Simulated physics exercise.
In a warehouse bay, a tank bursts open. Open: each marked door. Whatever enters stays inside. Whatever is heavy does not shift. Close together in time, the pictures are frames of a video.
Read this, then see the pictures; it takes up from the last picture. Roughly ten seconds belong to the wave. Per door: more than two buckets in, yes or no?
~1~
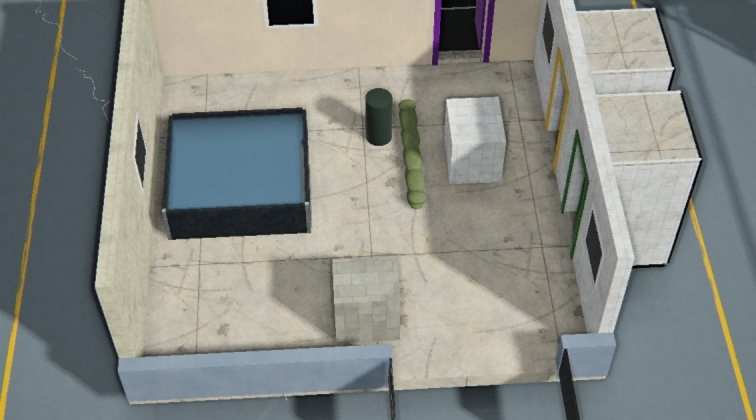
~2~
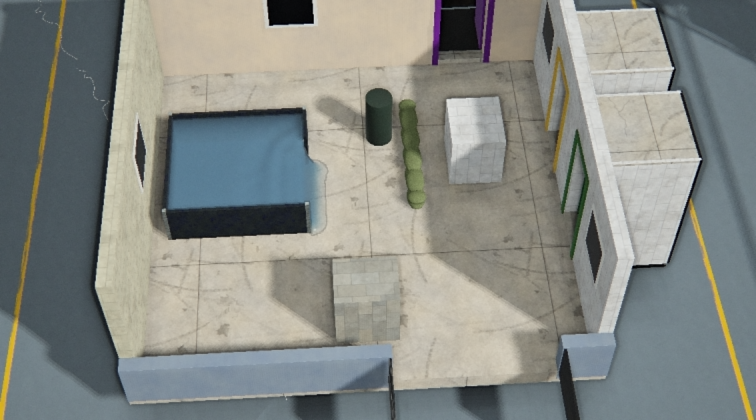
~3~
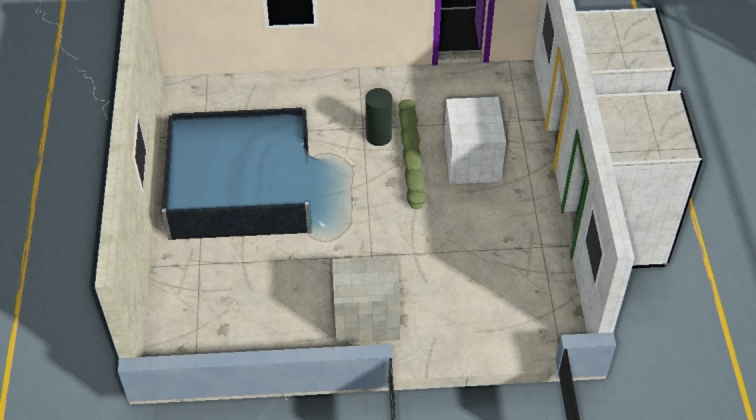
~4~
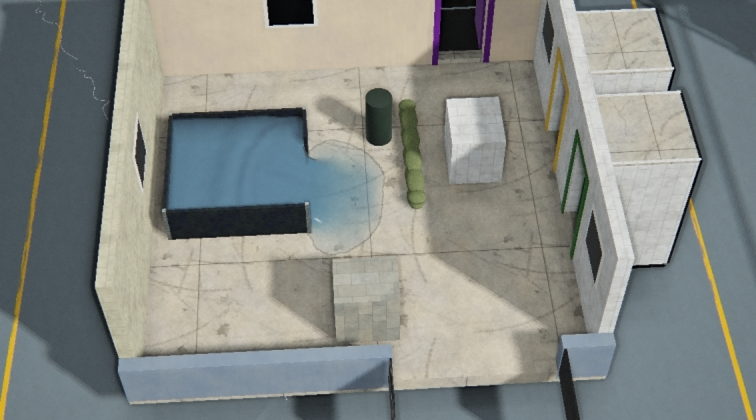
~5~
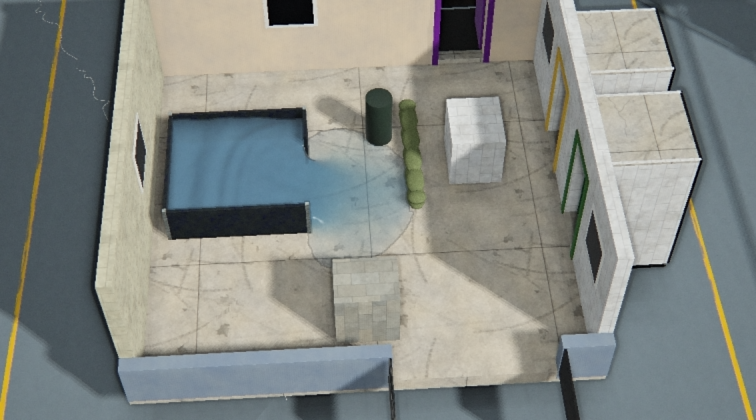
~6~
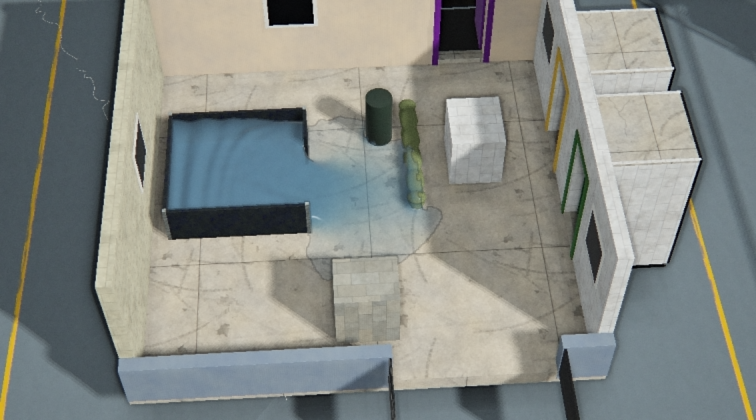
Purple door no, green door yes, yellow door yes.
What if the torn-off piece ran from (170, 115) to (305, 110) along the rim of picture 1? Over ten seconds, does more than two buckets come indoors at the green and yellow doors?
The green one remains shy of it and the yellow one crosses the line, I think.
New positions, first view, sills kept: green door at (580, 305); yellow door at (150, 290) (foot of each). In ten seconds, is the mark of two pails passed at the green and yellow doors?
Result - the green one exceeds the limit while the yellow one stays within limits.
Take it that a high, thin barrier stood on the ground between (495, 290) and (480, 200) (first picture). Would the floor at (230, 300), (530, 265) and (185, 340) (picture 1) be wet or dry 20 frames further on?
The first is still bare, the second still bare and the third still bare.
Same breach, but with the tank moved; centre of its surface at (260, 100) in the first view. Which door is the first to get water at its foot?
Answer: The door marked purple.
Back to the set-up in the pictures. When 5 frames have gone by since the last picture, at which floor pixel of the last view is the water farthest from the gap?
Farthest reach: About (550, 235).
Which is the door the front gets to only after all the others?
My pick is the yellow door.
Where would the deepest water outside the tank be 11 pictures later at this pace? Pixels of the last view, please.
Roughly at pixel (403, 187).
A moment on, water covers 25 % of the floor; the purple door not reached, the green door not reached, the yellow door not reached.
Next, water covers 45 % of the floor; the purple door not reached, the green door under two buckets in, the yellow door not reached.
Then, water covers 60 % of the floor; the purple door wet at the sill, nothing in, the green door over two buckets in, the yellow door wet at the sill, nothing in.
Later, water covers 75 % of the floor; the purple door wet at the sill, nothing in, the green door far over two buckets in, the yellow door wet at the sill, nothing in.
In the end, water covers 85 % of the floor; the purple door wet at the sill, nothing in, the green door far over two buckets in, the yellow door over two buckets in.
